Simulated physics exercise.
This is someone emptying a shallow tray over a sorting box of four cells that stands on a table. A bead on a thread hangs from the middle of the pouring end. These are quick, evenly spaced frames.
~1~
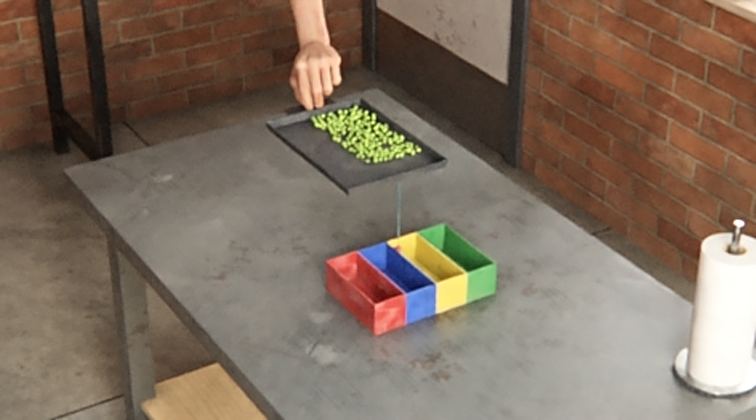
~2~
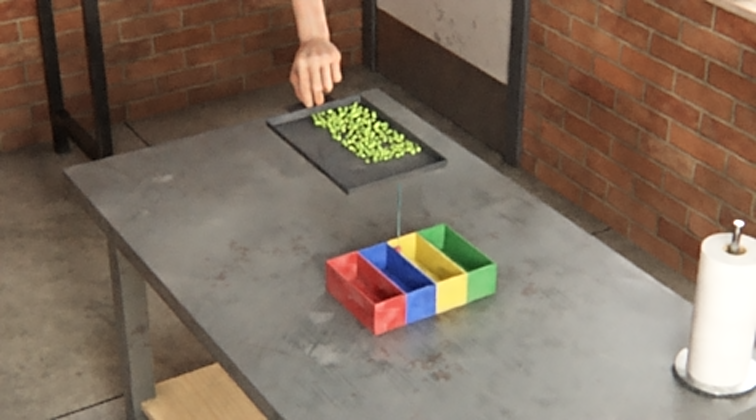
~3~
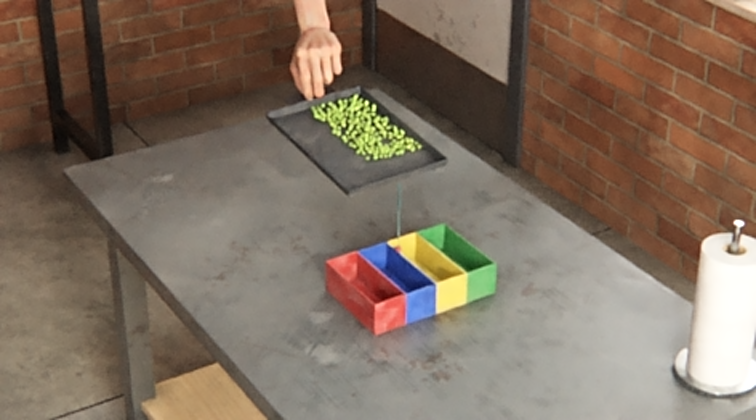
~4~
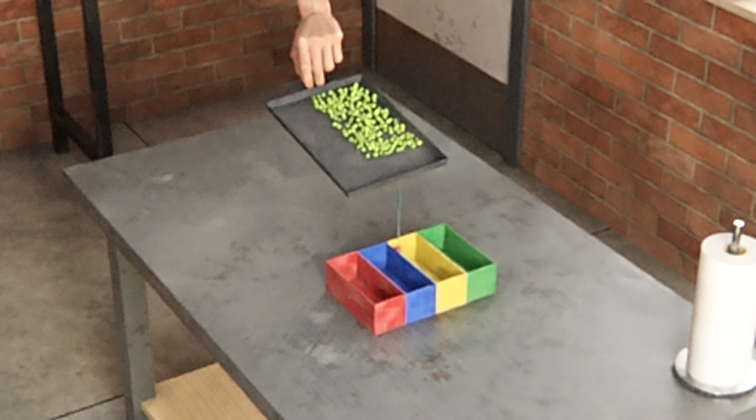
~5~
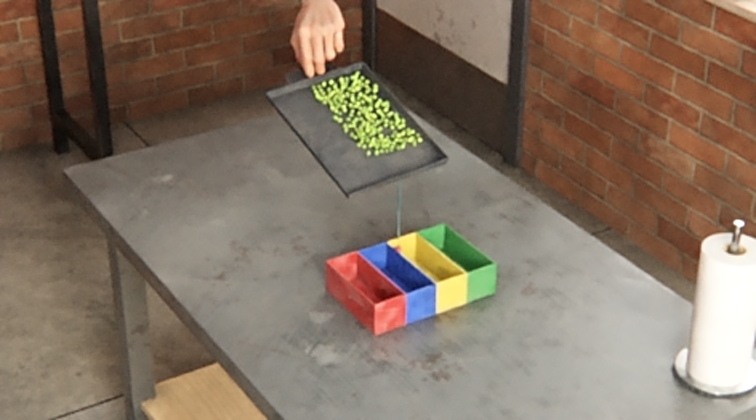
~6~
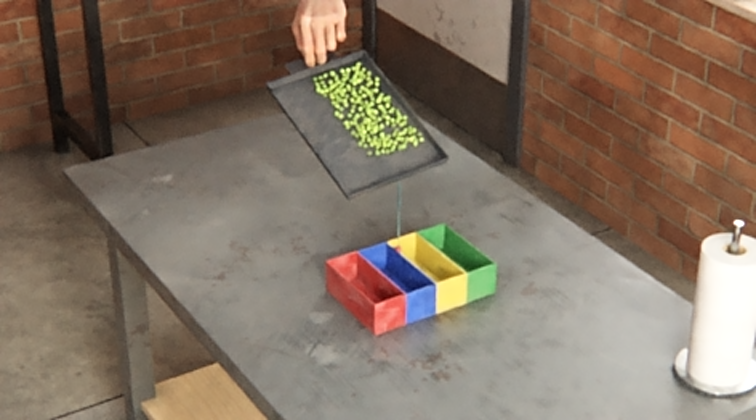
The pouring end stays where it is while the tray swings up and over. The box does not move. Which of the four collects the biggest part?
Most goes to the red cell.
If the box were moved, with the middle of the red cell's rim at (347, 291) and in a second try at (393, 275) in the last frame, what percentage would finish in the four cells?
In turn 90 and 30 in a hundred.
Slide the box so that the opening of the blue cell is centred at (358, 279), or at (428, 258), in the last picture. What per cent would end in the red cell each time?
About 10 and 20 per cent.
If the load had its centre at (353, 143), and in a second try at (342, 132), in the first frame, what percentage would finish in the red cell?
The first gives 60 %, the second 60 %.
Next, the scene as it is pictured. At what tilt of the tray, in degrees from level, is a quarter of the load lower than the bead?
At about 70°.
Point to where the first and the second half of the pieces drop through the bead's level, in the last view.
Around (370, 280) and then (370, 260).
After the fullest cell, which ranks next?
It is blue.
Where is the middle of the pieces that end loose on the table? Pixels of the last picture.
Roughly at (342, 350).
Soon, tray tipped steeply; about half on the tray; a stray few in the red cell; a stray few in the blue cell; about a third falling or outside the box.
A while on, tray tipped past a quarter turn; about a quarter on the tray; about a quarter in the red cell; a small part in the blue cell; about a third falling or outside the box.
Towards the end, tray tipped past a quarter turn; about half in the red cell; about a quarter in the blue cell; a stray few in the yellow cell; about a quarter falling or outside the box.
Finally, tray tipped past a quarter turn; about half in the red cell; about a quarter in the blue cell; a stray few in the yellow cell; none in the green cell; about a quarter outside the box.
